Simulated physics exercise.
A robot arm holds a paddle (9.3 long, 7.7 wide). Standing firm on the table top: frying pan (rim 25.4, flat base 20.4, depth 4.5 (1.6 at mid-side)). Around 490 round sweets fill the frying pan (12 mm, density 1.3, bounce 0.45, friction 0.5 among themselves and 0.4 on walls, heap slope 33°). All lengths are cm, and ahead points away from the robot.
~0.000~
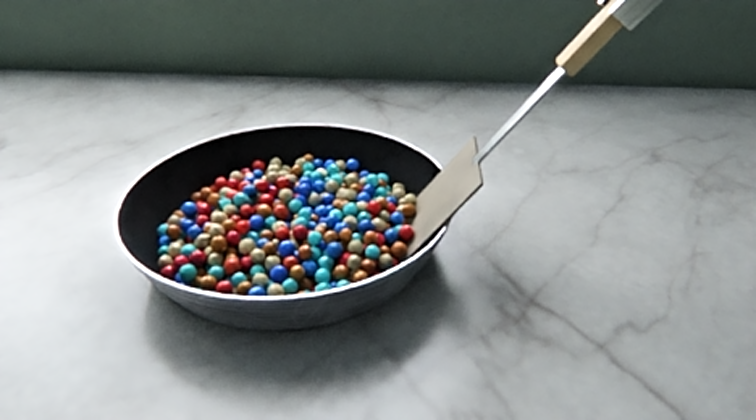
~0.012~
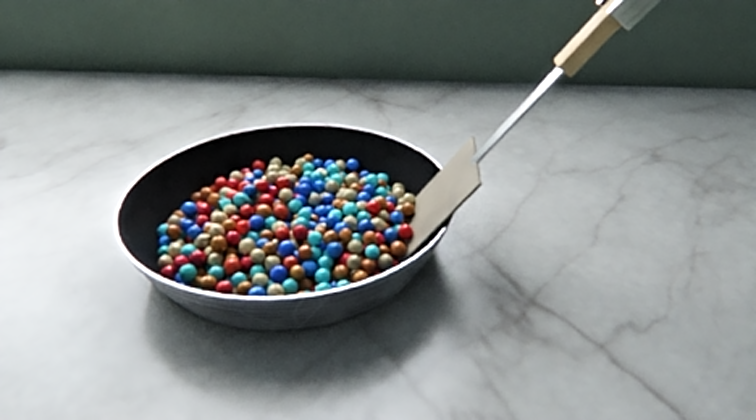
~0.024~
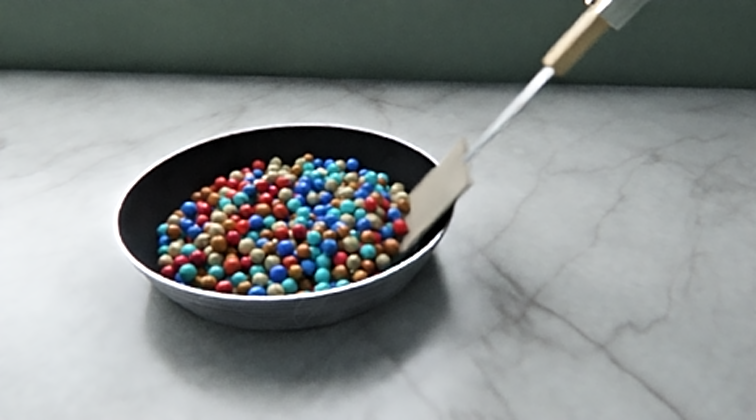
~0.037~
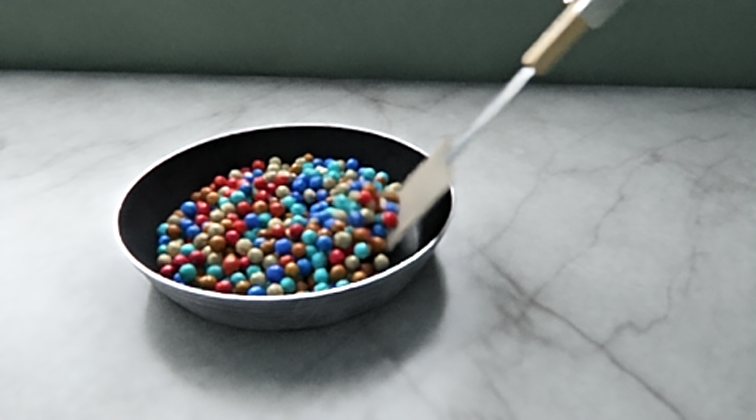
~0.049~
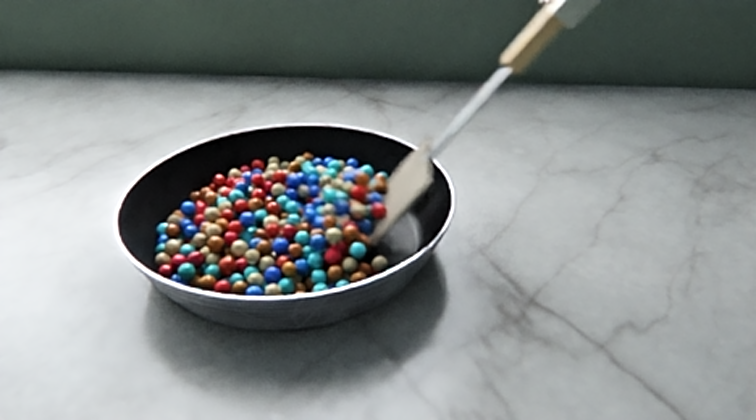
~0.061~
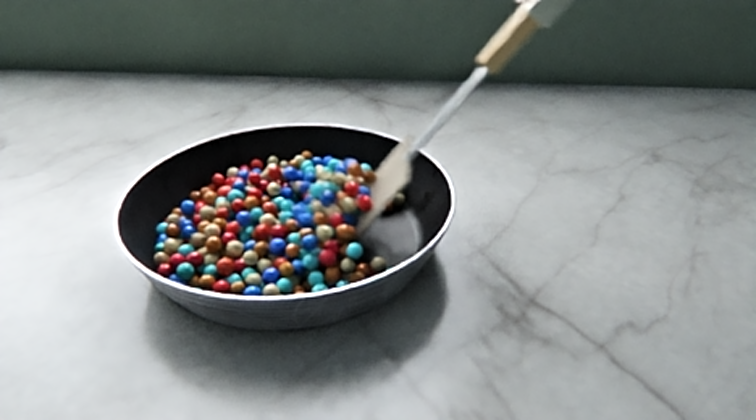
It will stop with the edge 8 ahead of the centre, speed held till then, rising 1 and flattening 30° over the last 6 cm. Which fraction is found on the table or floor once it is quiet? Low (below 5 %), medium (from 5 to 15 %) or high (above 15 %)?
Share on the table or floor: Medium (from 5 to 15 %).
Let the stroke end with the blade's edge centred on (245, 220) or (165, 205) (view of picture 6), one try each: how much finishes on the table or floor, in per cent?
Some 0 and 25 per cent.
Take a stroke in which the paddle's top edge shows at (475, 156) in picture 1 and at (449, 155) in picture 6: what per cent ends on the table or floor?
Some 0 per cent.
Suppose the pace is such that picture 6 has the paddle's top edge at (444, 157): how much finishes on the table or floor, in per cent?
About 0 per cent.
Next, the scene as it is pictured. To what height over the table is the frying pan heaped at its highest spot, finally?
About 6.0 cm.
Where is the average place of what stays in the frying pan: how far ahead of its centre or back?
Some 4.0 cm ahead.
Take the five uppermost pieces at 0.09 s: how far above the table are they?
Some 7 cm.
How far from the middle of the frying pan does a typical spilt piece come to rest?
About 22 cm.
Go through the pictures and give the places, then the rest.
The first picture shows paddle top edge at (478, 159), sloping 54°; upper third of the load around (298, 212), from x 165 to 410, top at y 160; 486 in the frying pan.
The second picture shows paddle top edge at (477, 158), sloping 54°; upper third of the load around (297, 213), from x 165 to 410, top at y 160.
The third picture shows paddle top edge at (468, 158), sloping 54°; upper third of the load around (304, 212), from x 165 to 405, top at y 160.
The fourth picture shows paddle top edge at (450, 158), sloping 54°; upper third of the load around (313, 210), from x 165 to 400, top at y 160.
The fifth picture shows paddle top edge at (430, 157), sloping 54°; upper third of the load around (313, 208), from x 165 to 400, top at y 160.
The sixth picture shows paddle top edge at (409, 156), sloping 54°; upper third of the load around (309, 204), from x 160 to 400, top at y 155; 486 in the frying pan.
By 0.09 s, sloping 54°, highest piece 7 above the table; 486 in the frying pan.
By 0.12 s, sloping 46°, highest piece 8 above the table; 486 in the frying pan.
By 0.34 s, sloping 24°, highest piece 6 above the table; 437 in the frying pan, 40 on the table or floor, 9 on the blade or in flight.
By 1.39 s, sloping 24°, highest piece 6 above the table; 436 in the frying pan, 50 on the table or floor.
Final count, 436 in the frying pan, 50 on the table or floor. That is 10 % on the table or floor.
